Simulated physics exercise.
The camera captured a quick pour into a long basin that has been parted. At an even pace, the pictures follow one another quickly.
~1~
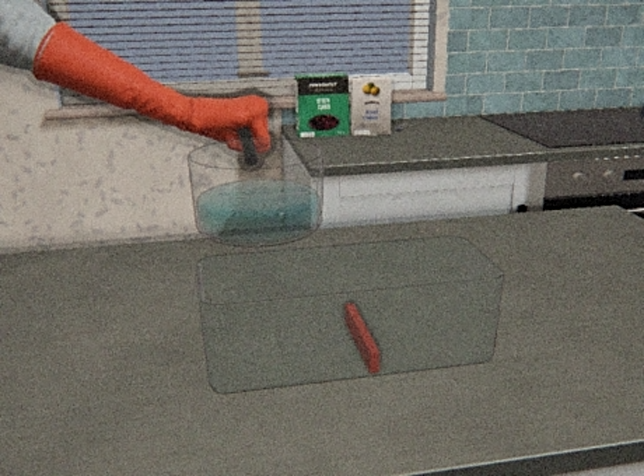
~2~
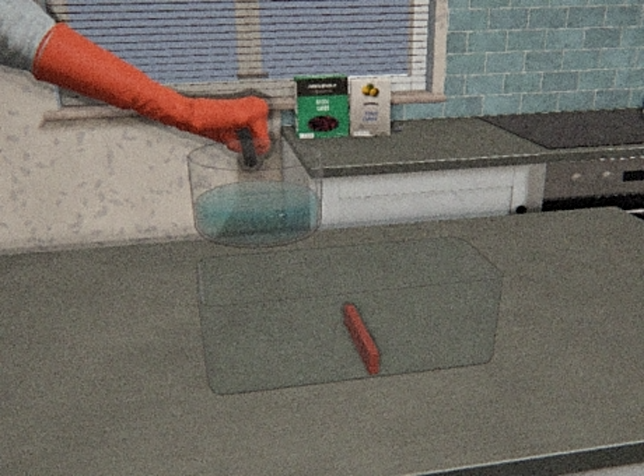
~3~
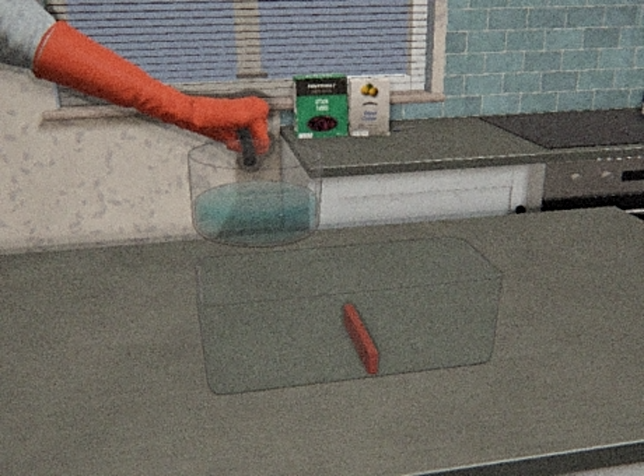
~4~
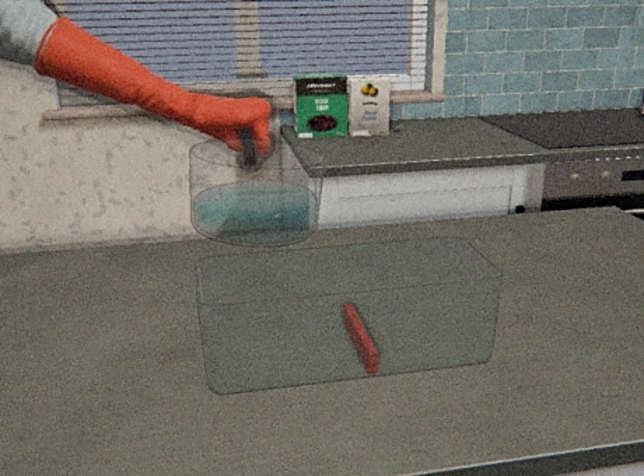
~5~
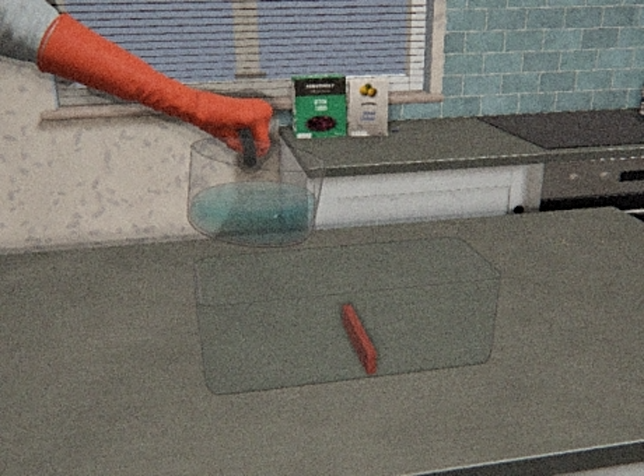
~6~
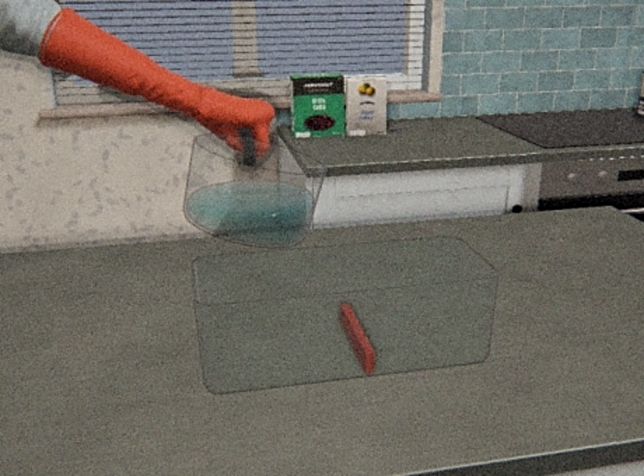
A hand in an orange glove slowly tilts a clear jug of bluish liquid to the right.
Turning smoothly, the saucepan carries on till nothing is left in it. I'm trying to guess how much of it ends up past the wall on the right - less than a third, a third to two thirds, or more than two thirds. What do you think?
Middle band.
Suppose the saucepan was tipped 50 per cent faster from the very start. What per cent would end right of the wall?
Around 35 percent.
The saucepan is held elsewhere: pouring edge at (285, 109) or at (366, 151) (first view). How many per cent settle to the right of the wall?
The first gives 10 %, the second 90 %.
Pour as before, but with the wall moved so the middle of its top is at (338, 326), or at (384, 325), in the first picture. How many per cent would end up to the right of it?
First try 85 per cent, second try 10 per cent.
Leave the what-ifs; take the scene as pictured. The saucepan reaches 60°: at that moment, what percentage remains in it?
I'd put it at some 85 in a hundred.
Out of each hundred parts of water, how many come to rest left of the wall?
It works out to around 50 percent.
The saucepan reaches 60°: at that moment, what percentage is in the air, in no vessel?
That comes to near 10 percent.
A moment on, the saucepan is tipped part way and 87 per cent is still to pour, 1 is left of the wall and 0 right of it.
Next, the saucepan is tipped on its side and 33 per cent is still to pour, 18 is left of the wall and 37 right of it.
Then the saucepan is tipped on its side and 6 per cent is still to pour, 46 is left of the wall and 46 right of it.
Later the saucepan is tipped on its side and 1 per cent is still to pour, 51 is left of the wall and 47 right of it.
In the end 52 per cent lies left of the wall, 48 right of it and 0 outside.
